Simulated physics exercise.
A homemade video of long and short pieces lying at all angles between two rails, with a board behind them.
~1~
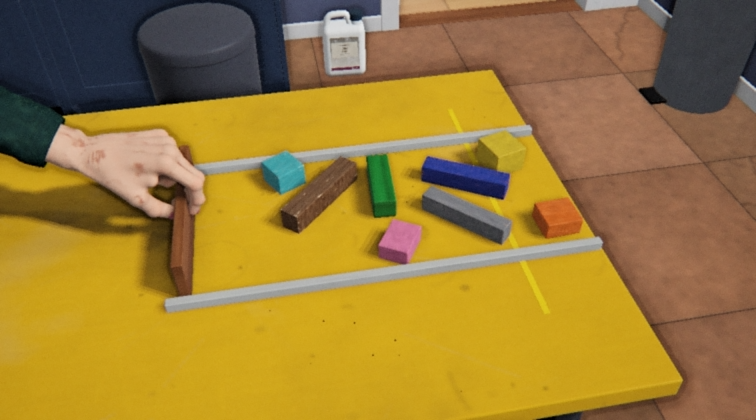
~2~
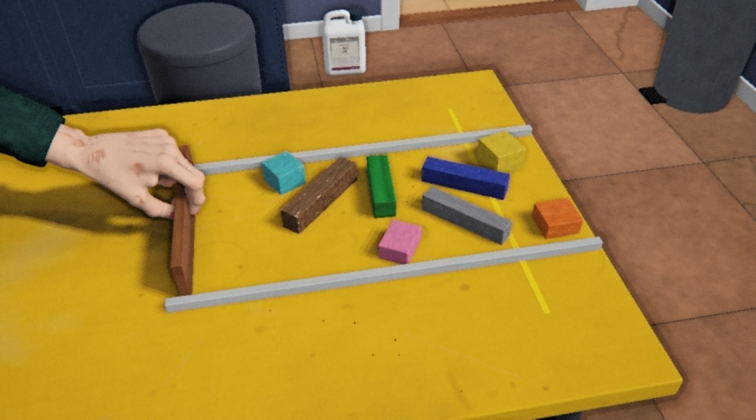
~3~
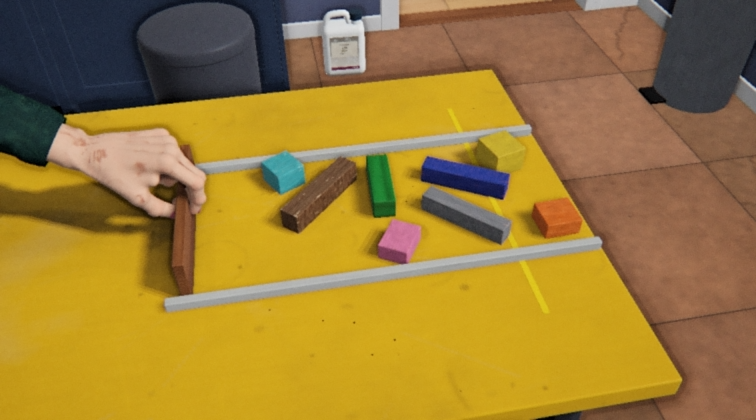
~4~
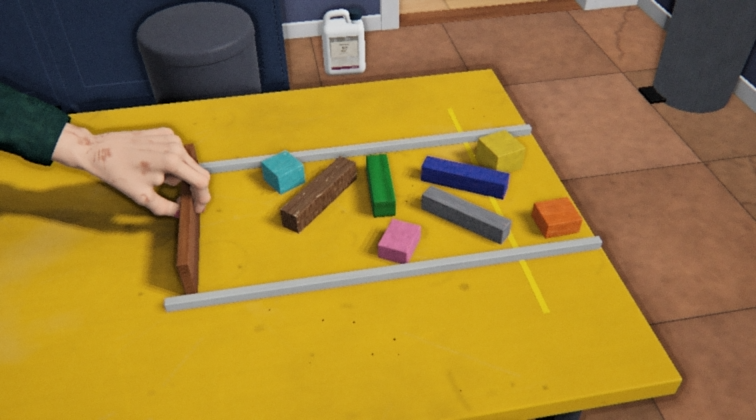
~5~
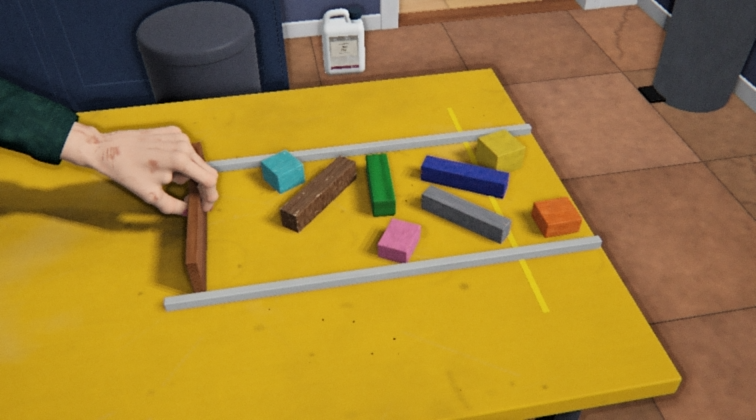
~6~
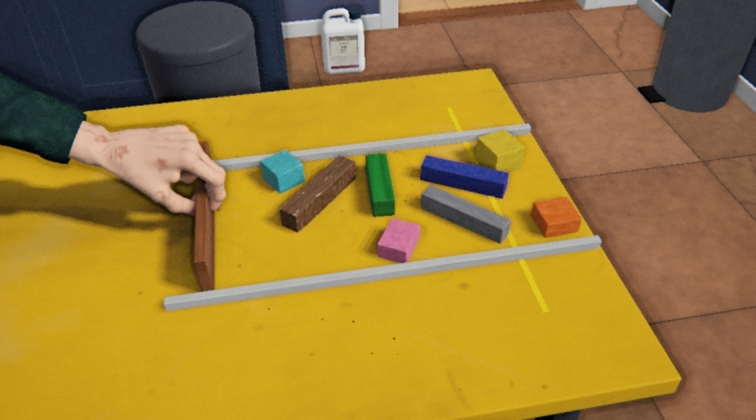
A hand held a reddish-brown board upright behind scattered colored blocks and bars between two rails on a yellow table, then slid it slightly to the right while the pieces stayed still.
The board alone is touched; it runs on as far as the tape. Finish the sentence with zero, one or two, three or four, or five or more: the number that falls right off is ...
The number that falls right off is one or two.
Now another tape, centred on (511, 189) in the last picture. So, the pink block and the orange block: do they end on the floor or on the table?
Result - pink block is still there, orange block is gone.
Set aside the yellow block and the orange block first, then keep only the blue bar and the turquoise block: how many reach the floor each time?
In the first try 1, in the other 0.
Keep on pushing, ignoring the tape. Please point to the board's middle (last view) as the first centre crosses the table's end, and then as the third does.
First roughly (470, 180), later roughly (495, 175).
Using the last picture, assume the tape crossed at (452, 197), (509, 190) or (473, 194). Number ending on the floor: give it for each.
0, 3, 0.
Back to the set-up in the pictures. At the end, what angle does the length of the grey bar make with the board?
The angle is about 25 degrees.
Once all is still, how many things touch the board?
3 of them.
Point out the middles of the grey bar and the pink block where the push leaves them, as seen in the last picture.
The grey bar stops around (553, 207); the pink block around (520, 219).
Early on, none off yet; orange block at rest near (556, 217); yellow block at rest near (500, 153); blue bar at rest near (464, 177).
A while later, none off yet; orange block at rest near (556, 217); yellow block moving near (503, 151); blue bar travelled a little near (515, 181).
Finally, the number that fall off is one or two; lost, blue bar and yellow block.
